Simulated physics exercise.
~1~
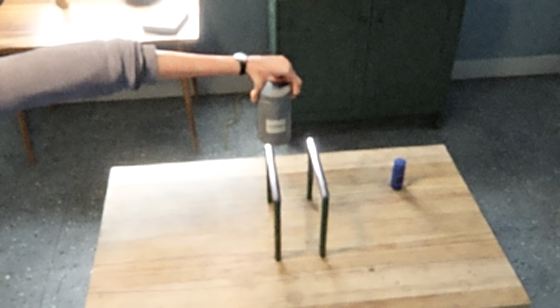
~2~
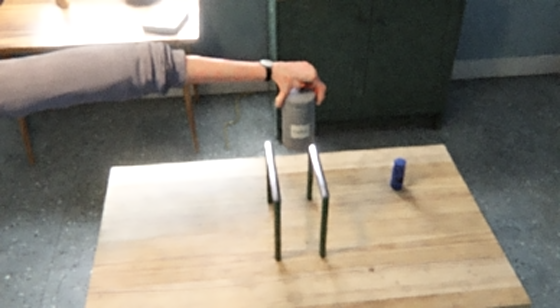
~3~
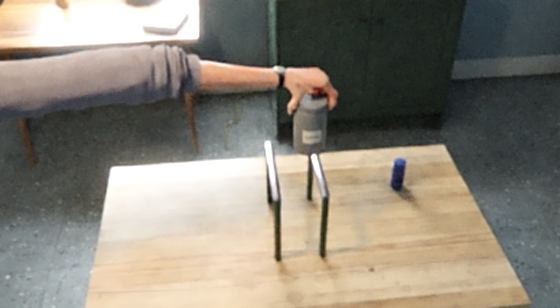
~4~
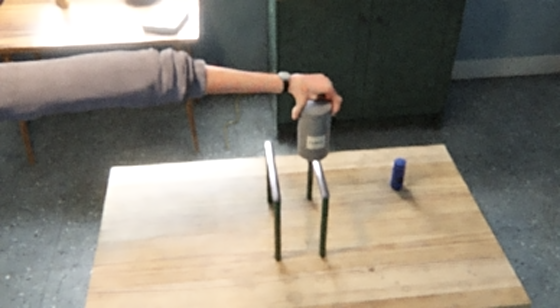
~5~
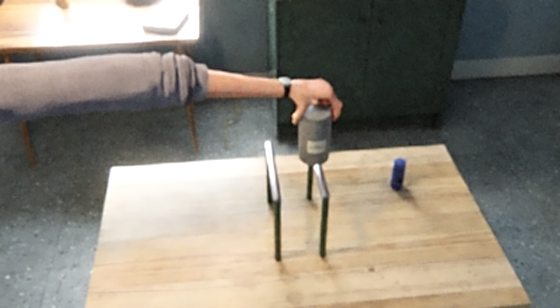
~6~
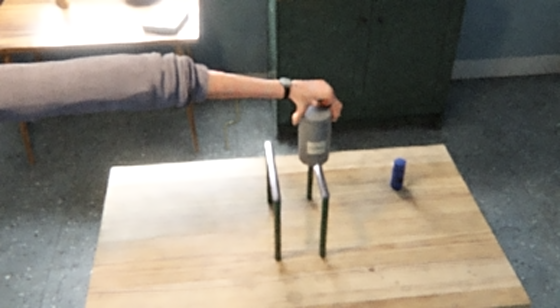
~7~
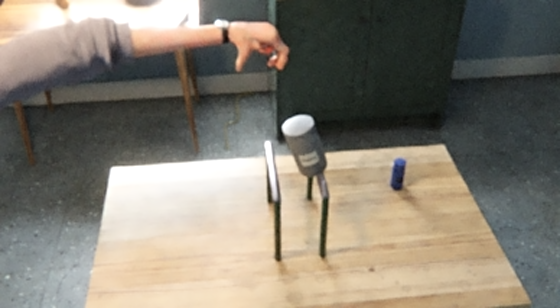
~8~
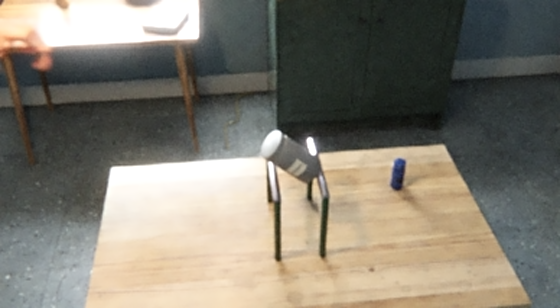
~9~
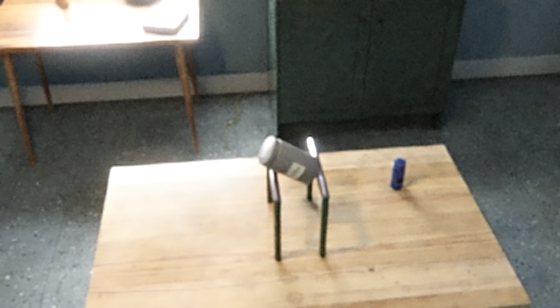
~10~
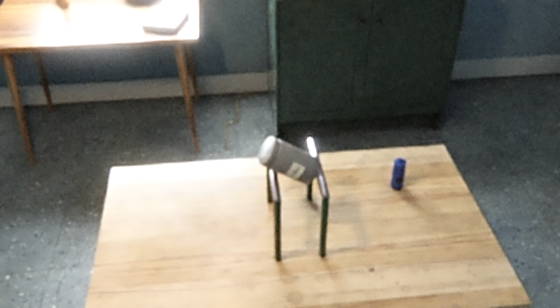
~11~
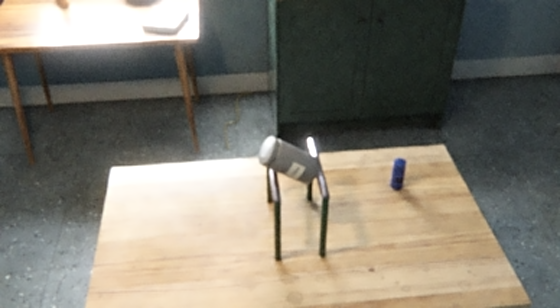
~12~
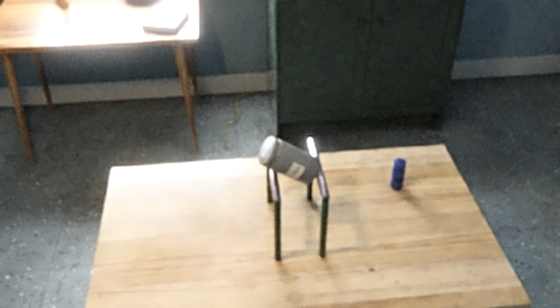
The clip opens with a hand holding a grey jar upright above two narrow ledges standing on a wooden table, with a small blue shaker off to the right. The hand carries the jar to the right and lowers it until it sits over the right ledge, then holds it there briefly. The fingers let go and the arm draws back to the left as the jar tips left. It topples across the slot and comes to rest lodged on top of the ledges, leaning steeply. The jar stays there, and the shaker never moves.
